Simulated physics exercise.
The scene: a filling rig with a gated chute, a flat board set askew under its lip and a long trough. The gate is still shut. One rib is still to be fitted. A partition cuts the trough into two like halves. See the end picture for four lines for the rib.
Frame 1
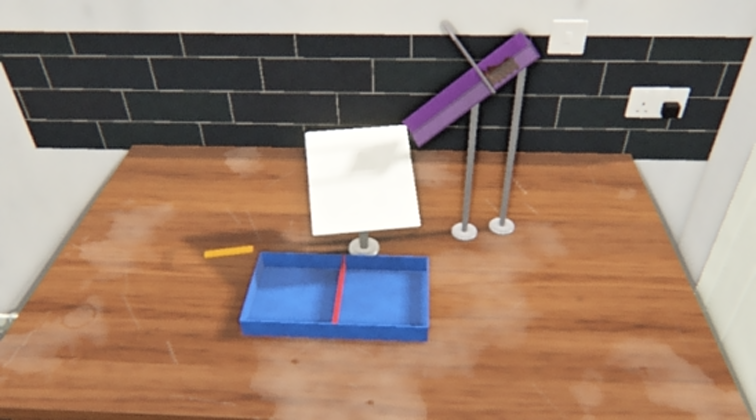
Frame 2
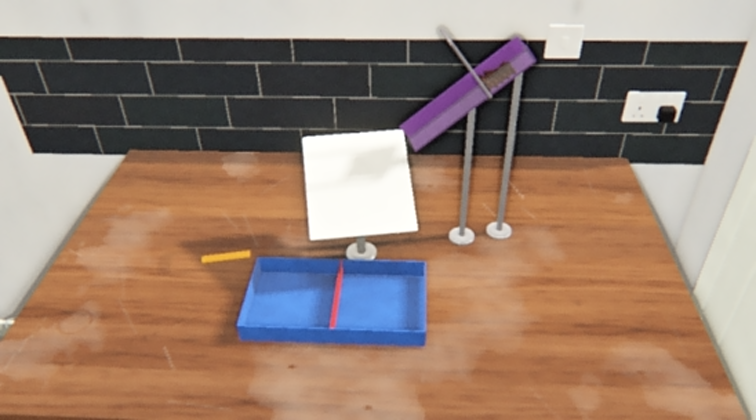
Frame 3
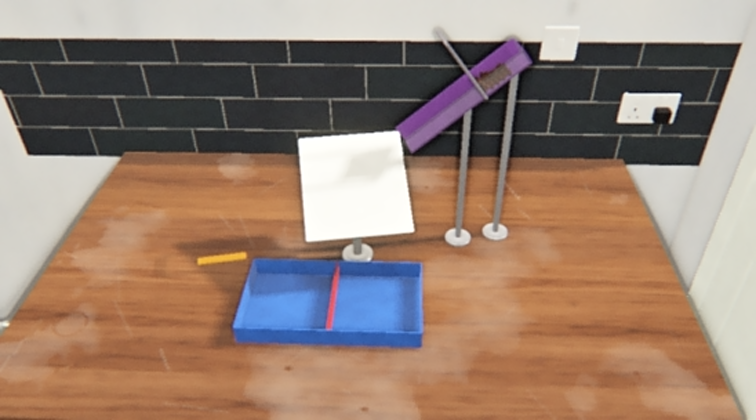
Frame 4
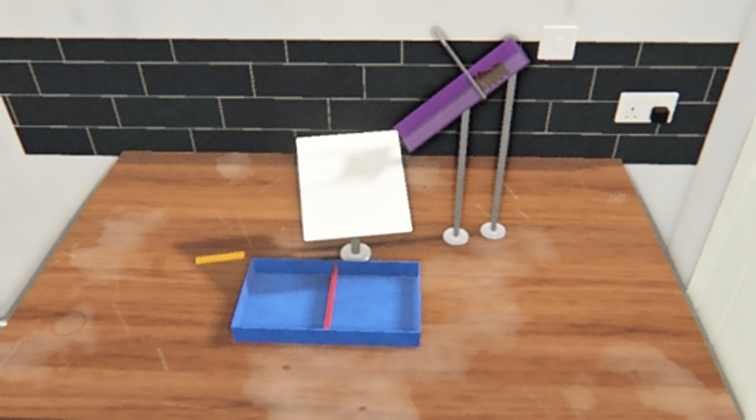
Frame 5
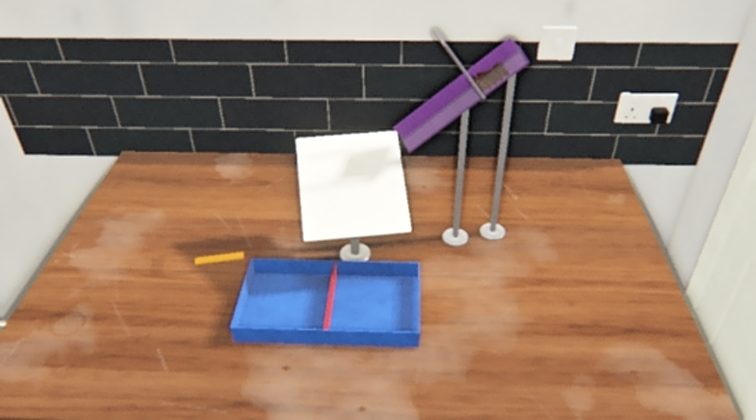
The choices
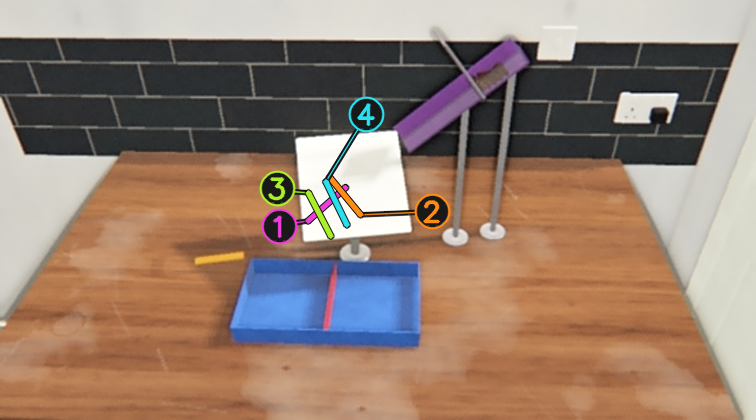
At first, a purple chute on two grey stands slants down toward a tilted white board, with small brown pieces behind its gate and a blue tray split by a red divider in front. The view shifts very slightly, then settles, while the objects themselves stay put throughout.
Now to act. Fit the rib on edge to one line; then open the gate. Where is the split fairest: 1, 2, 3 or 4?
1 works best here.
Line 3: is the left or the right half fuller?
The right half.
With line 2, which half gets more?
Right.
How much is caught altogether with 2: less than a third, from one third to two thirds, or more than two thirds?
It is more than two thirds.
On the marked copy, line 1 from (345, 187) to (308, 220); line 2 from (329, 177) to (360, 214); line 3 from (308, 192) to (330, 236); line 4 from (325, 181) to (347, 224).
With 1, of what is caught, close to half in the left half, close to half in the right.
With 2, of what is caught, a small share in the left half, all but a few in the right.
With 3, of what is caught, a small share in the left half, all but a few in the right.
With 4, of what is caught, only a few in the left half, all but a few in the right.
